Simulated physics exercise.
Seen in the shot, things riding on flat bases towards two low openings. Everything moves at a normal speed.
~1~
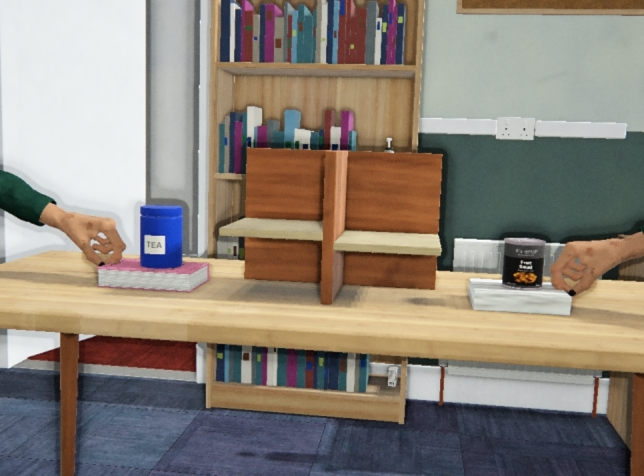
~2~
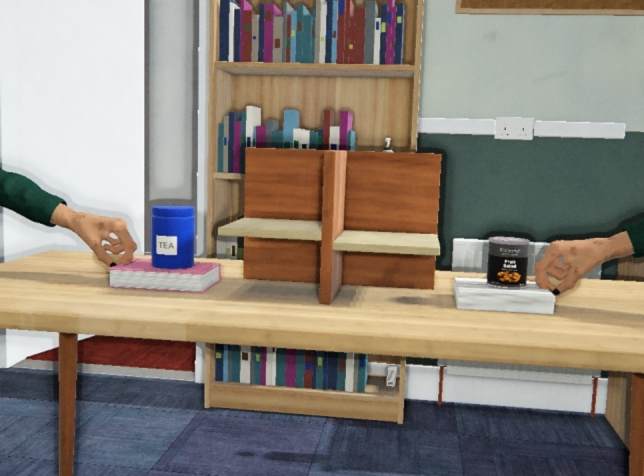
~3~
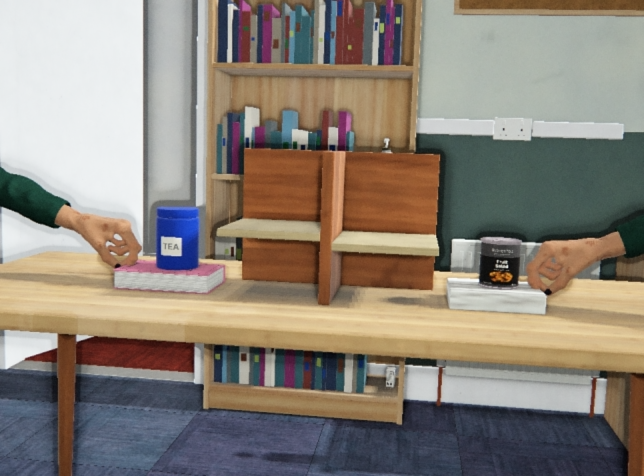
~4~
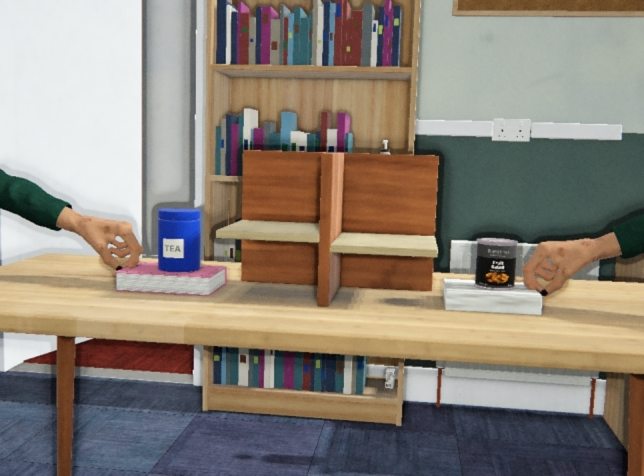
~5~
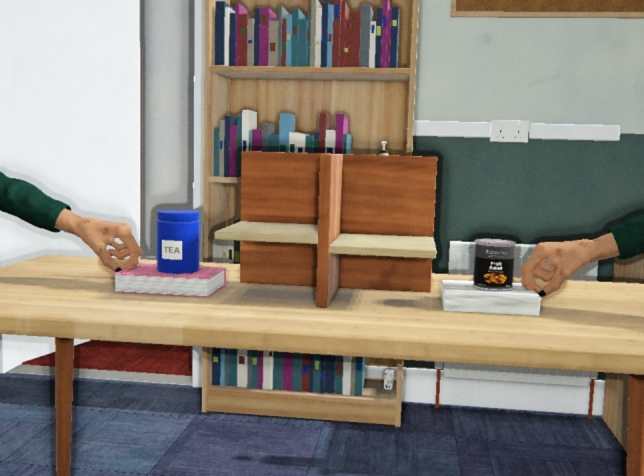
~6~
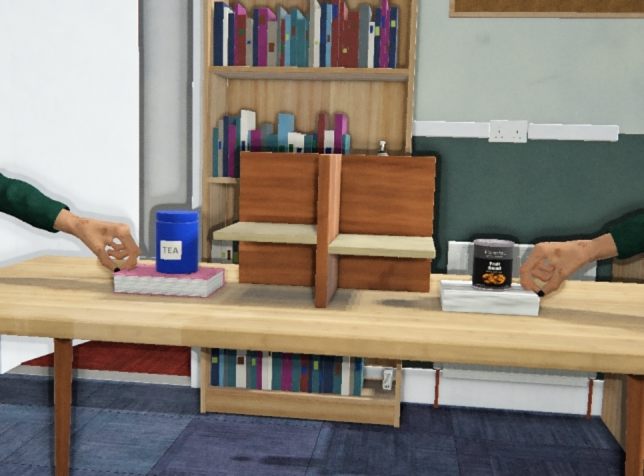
In a room with a bookshelf, two hands slid a blue tea jar on a pink book and a black pot on a white block slightly inward along a wooden table, then barely moved.
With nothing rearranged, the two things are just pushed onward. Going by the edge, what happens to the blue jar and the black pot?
What happens: The blue jar is struck by the edge; the black pot is struck by the edge.
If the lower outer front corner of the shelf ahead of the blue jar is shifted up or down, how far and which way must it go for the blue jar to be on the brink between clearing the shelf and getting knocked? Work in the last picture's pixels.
Raise it by 20 pixels in the picture and it flips.
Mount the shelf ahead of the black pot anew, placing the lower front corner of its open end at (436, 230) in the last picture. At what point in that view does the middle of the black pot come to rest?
It comes to a stop at (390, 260).
Then, 1.50 s on from there, blue jar pushed back on its carrier near (206, 243); black pot turned 15° from its first pose near (451, 263).
Then, 1.88 s on from there, blue jar turned 26° from its first pose near (208, 244); black pot on its side near (471, 283).
In the end, the blue jar gets scraped off its spot, near (177, 269); the black pot gets scraped off its spot, near (475, 286).
